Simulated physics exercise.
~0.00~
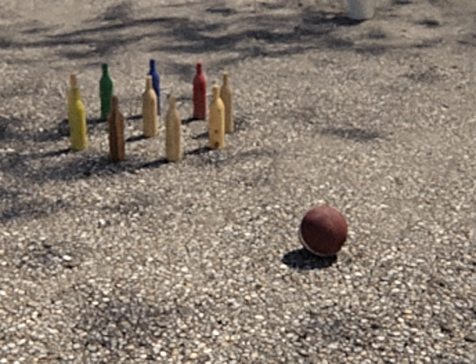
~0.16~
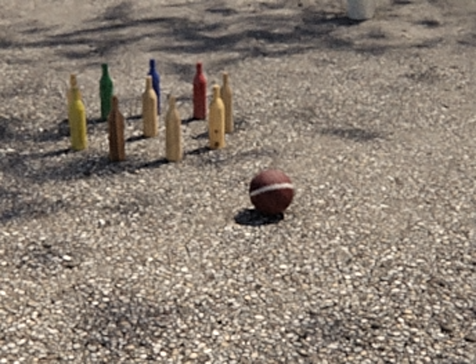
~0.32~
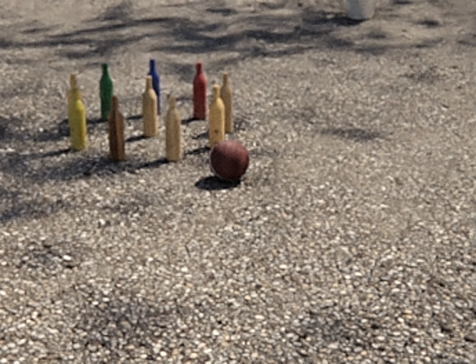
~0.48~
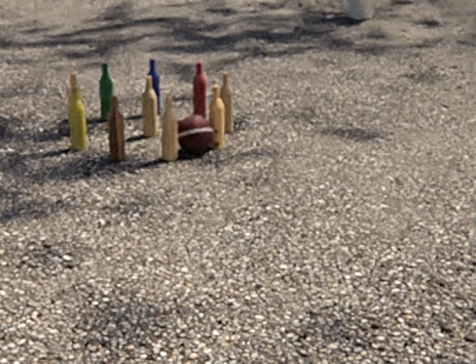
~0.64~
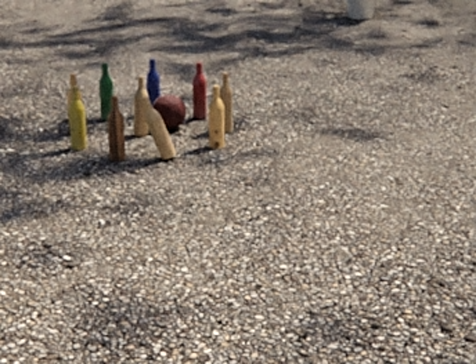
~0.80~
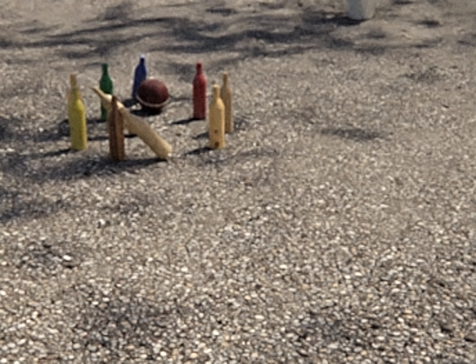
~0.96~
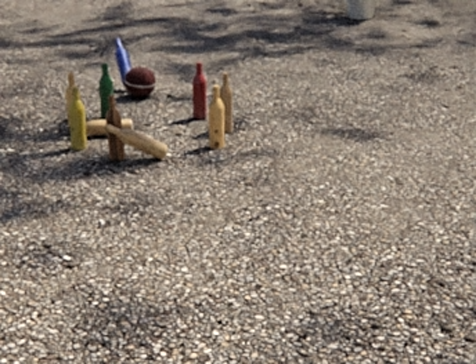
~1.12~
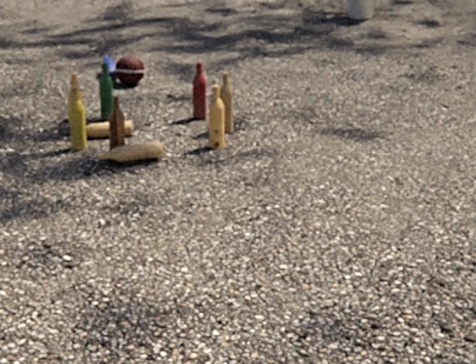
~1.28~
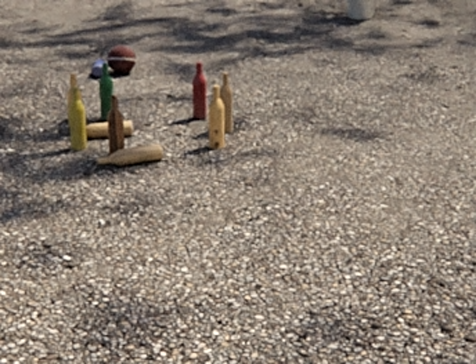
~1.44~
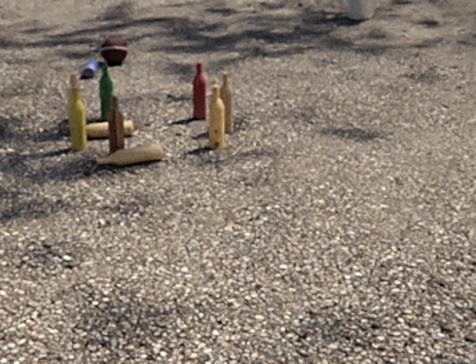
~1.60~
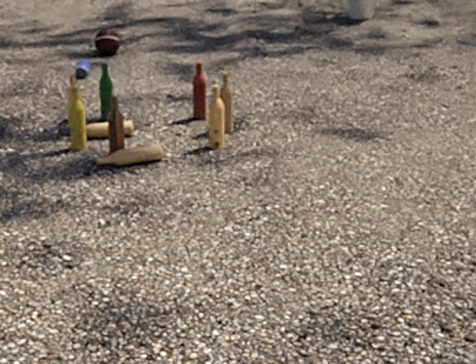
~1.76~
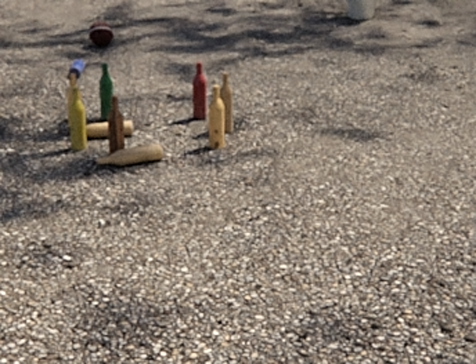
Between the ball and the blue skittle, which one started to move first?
The ball started to move first. It was already rolling across the ground well before the blue skittle began to shift.
